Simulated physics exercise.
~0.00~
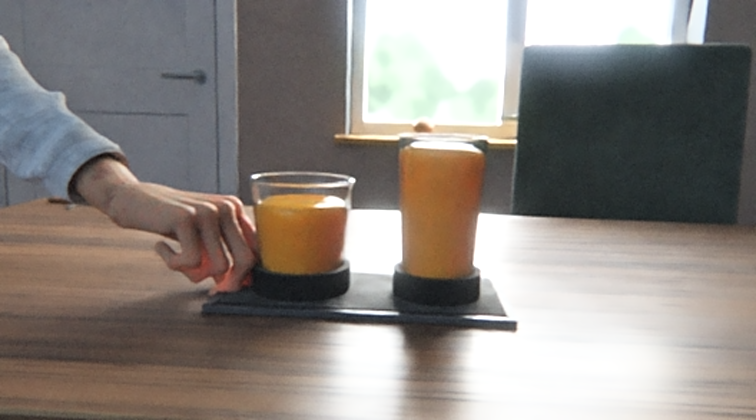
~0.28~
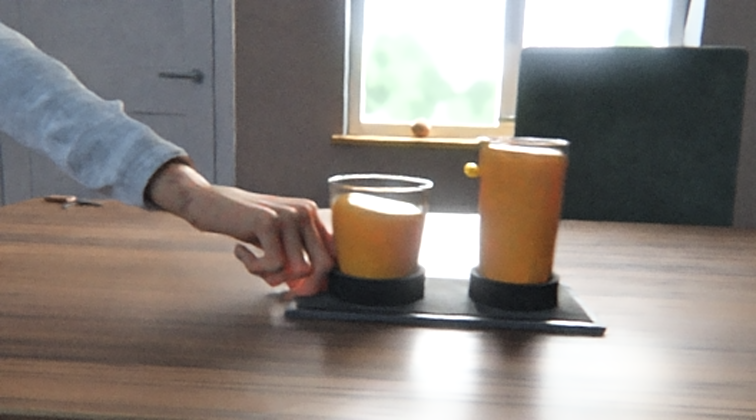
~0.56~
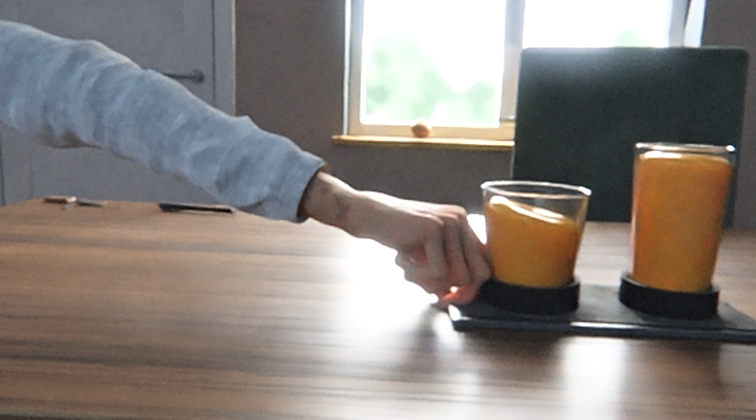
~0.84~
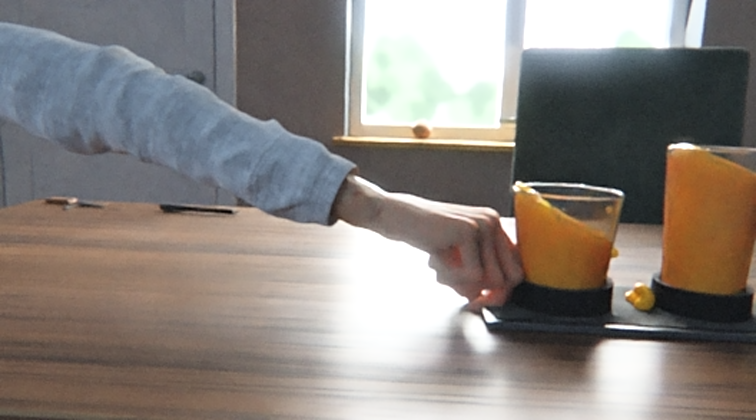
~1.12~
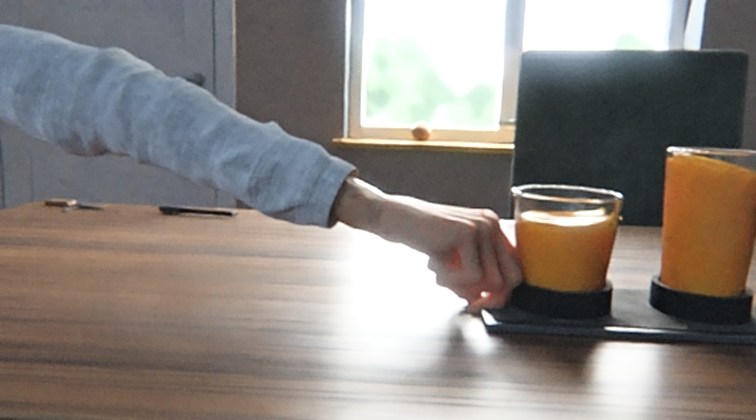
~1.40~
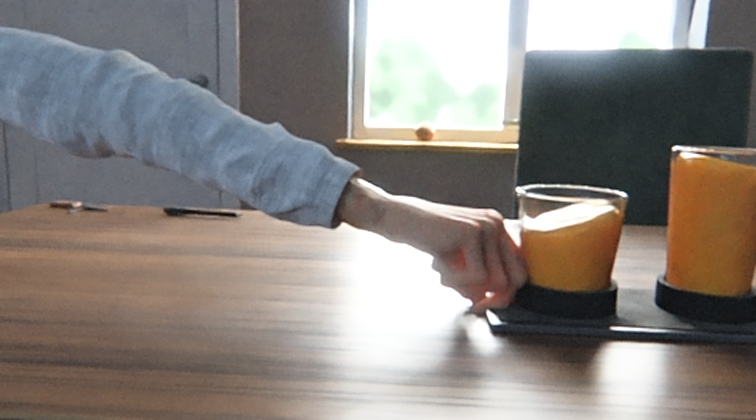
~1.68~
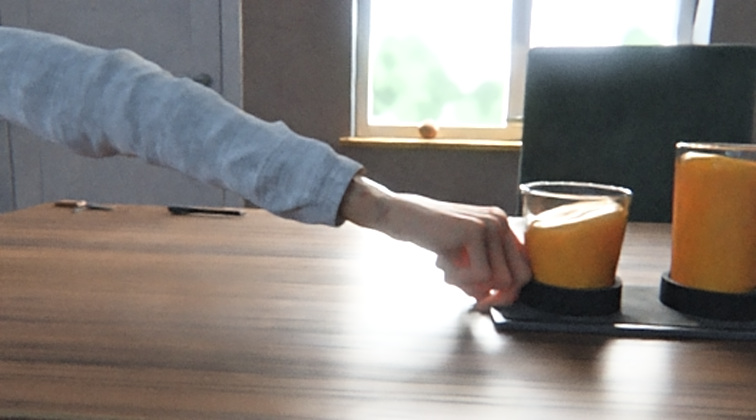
The clip opens on a wooden table where a hand grips the left end of a dark tray holding a tumbler and a tall glass, both containing orange juice. The hand pushes the tray smoothly to the right, and a little juice spills from the tall glass. As the tray travels on, the juice in the tumbler tilts. When the tray comes to a halt, juice surges up the tumbler's left side and some slops out. The juice keeps rocking in the tumbler while the hand stays at the tray's edge, with both glasses still upright at the end.
